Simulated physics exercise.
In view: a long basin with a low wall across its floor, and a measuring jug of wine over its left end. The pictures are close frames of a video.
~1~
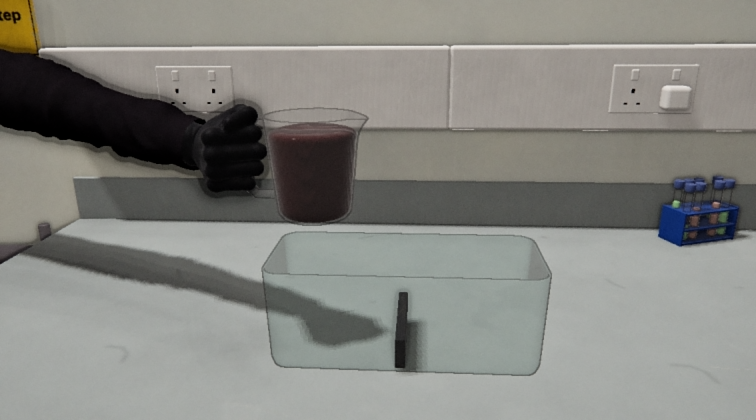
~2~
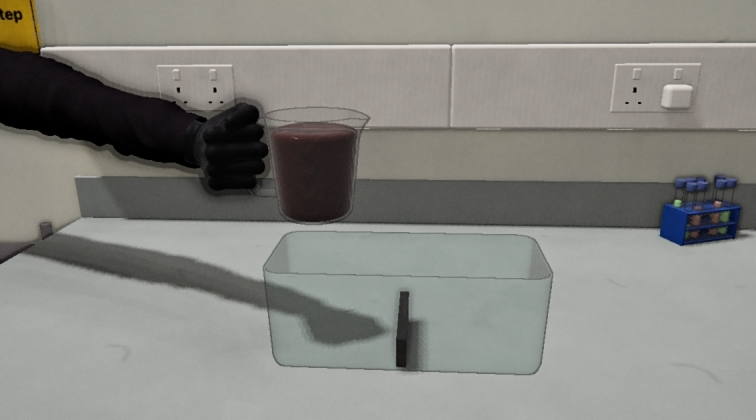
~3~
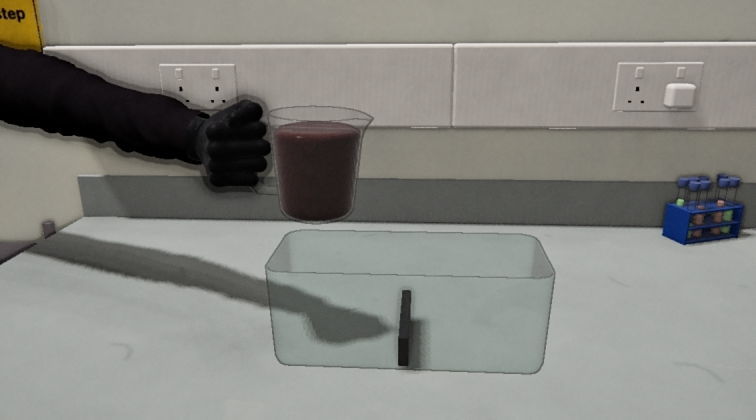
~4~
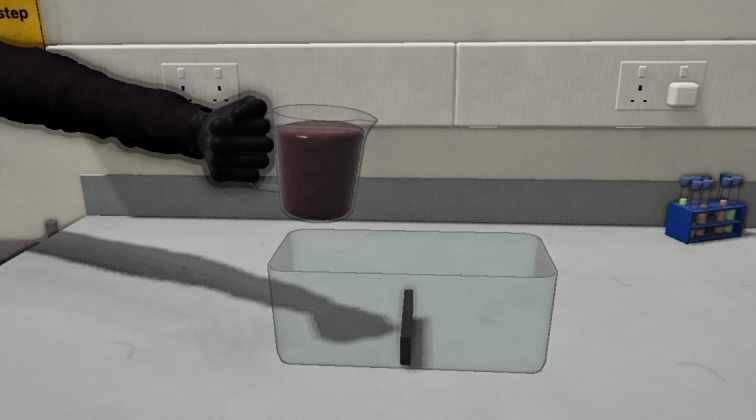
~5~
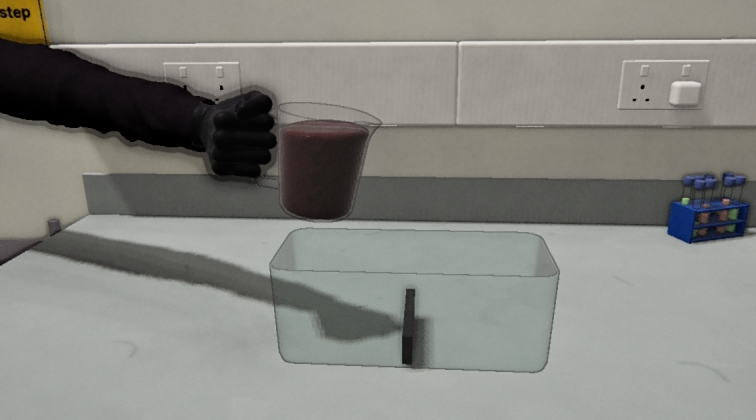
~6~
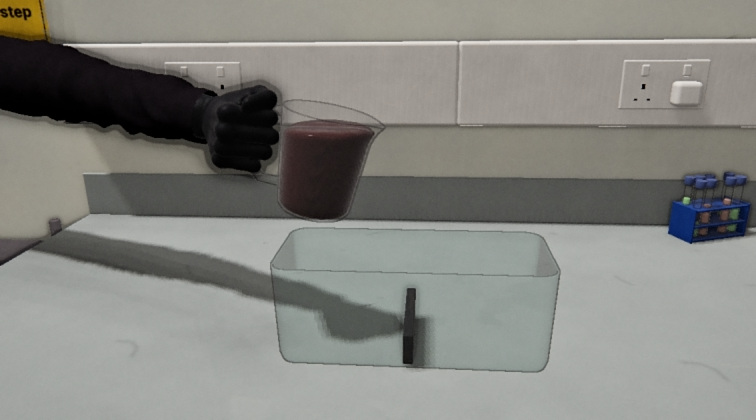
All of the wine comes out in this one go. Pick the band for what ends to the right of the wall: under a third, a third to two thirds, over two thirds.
The share right of the wall is over two thirds.
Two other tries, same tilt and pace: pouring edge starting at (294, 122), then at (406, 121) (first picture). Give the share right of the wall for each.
Near 10 % and 95 %.
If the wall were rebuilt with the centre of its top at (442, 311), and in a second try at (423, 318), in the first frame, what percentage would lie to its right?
Roughly 20 per cent, and 55 per cent.
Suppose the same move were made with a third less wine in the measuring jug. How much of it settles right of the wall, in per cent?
About 75 per cent.
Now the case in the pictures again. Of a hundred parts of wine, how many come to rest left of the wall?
About 20 per cent.
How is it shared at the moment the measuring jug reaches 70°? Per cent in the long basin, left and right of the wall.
Near 0 on the left, 10 on the right.
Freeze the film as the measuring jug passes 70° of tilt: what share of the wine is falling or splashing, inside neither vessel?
Near 15 %.
A moment on, the tilt is 70° and 75 per cent is still to pour, 0 is left of the wall and 9 right of it.
Next, the tilt is 105° and 17 per cent is still to pour, 7 is left of the wall and 65 right of it.
Then the tilt is 111° and 0 per cent is still to pour, 16 is left of the wall and 84 right of it.
Later the tilt is 111° and 0 per cent is still to pour, 20 is left of the wall and 80 right of it.
At rest 20 per cent lies left of the wall, 80 right of it and 0 outside.
